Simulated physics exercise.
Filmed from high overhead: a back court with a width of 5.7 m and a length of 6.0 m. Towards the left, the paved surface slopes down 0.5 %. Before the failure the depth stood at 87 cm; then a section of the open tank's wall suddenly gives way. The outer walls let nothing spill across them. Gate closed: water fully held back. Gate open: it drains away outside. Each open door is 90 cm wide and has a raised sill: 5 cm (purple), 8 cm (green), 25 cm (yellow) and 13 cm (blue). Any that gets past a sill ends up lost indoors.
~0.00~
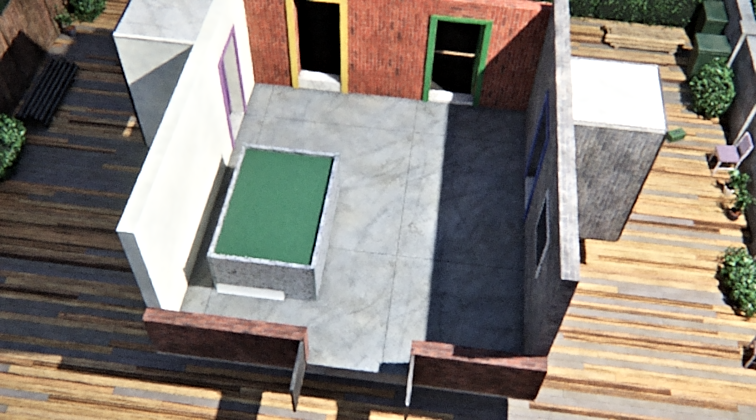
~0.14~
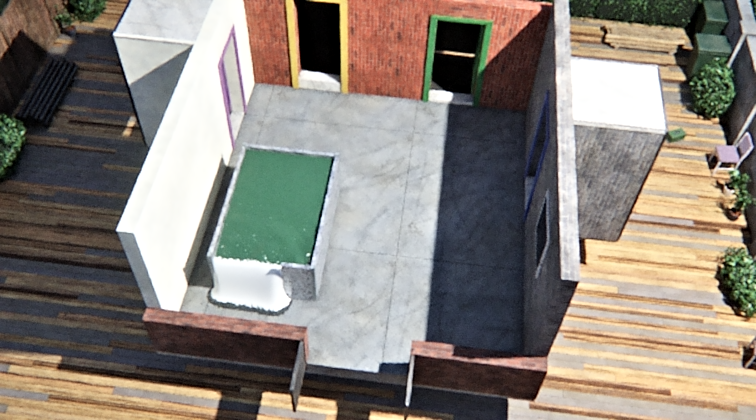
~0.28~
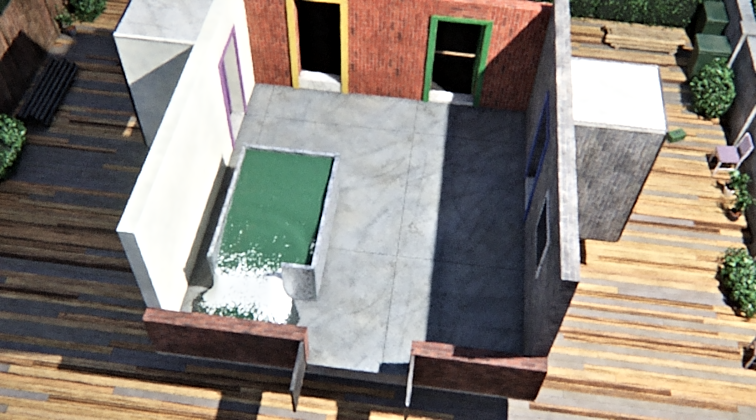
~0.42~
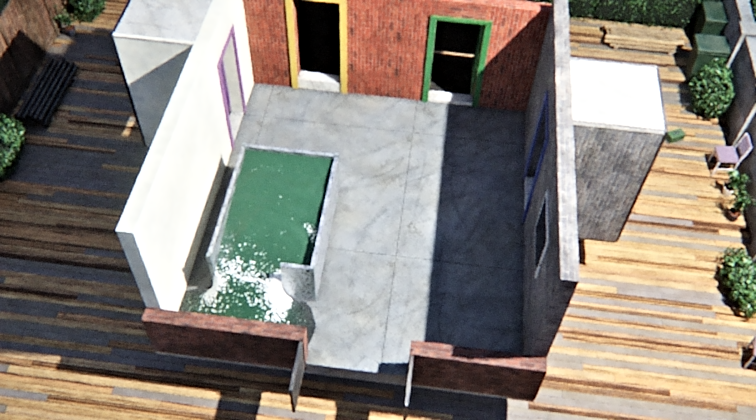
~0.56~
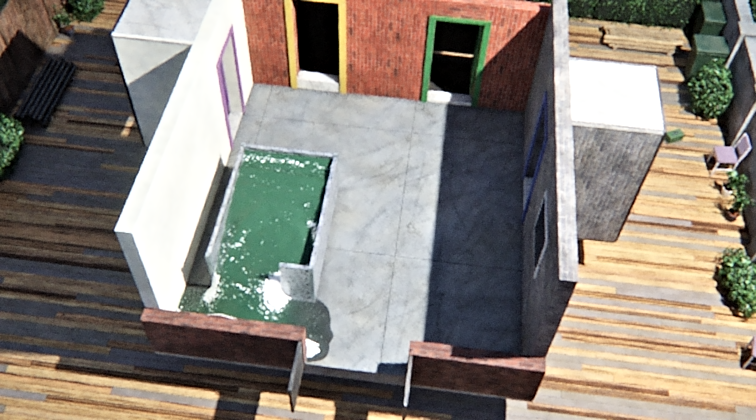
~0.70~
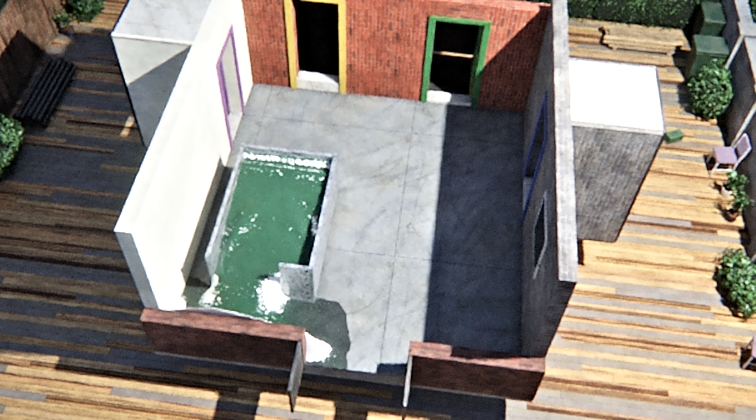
At the start, still green water fills a raised rectangular tank inside a roofless brick-and-white-walled court. Water then bursts from the tank's near end in a white, foaming rush, spreads over the floor behind the low front wall, and flows rightward to the gap in that wall as ripples streak the tank's surface.
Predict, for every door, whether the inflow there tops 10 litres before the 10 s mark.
Prediction: At the purple door it tops 10 litres; at the green door it tops 10 litres; at the yellow door it falls short of 10 litres; at the blue door it falls short of 10 litres.
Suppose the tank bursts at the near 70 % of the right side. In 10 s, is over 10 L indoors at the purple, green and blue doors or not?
So purple ends up past the limit, green past the limit, blue past the limit.
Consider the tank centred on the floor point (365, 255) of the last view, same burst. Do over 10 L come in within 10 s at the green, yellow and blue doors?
Well, green ends up inside the mark, yellow ends up inside the mark and blue ends up inside the mark.
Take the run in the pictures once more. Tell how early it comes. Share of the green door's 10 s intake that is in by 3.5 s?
Fraction in by then: Around 0 per cent.
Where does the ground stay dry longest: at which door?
That's the green door.
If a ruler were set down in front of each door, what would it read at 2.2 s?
You'd get purple at 10 cm, green at 0 cm, yellow at 0 cm, and blue at 0 cm.
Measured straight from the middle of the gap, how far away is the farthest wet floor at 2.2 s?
Distance: Approx. 5.0 m.
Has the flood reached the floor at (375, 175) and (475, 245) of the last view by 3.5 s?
Untouched, soaked.
After 1.4 s water covers 20 % of the floor and is deepest (76 cm) near (181, 334); purple door not reached, green door not reached, yellow door not reached, blue door not reached.
After 2.2 s water covers 45 % of the floor and is deepest (57 cm) near (170, 333); purple door 10 cm at the sill, 0 L in, green door not reached, yellow door not reached, blue door not reached.
After 3.5 s water covers 65 % of the floor and is deepest (34 cm) near (258, 96); purple door 10 cm at the sill, 14 L in, green door not reached, yellow door 18 cm at the sill, 0 L in, blue door 11 cm at the sill, 0 L in.
After 6.0 s water covers 90 % of the floor and is deepest (22 cm) near (217, 328); purple door 6 cm at the sill, 24 L in, green door 13 cm at the sill, 8 L in, yellow door 11 cm at the sill, 0 L in, blue door 6 cm at the sill, 0 L in.
After 10.0 s water covers 100 % of the floor and is deepest (17 cm) near (223, 174); purple door 8 cm at the sill, 26 L in, green door 10 cm at the sill, 58 L in, yellow door 11 cm at the sill, 0 L in, blue door 9 cm at the sill, 2 L in.
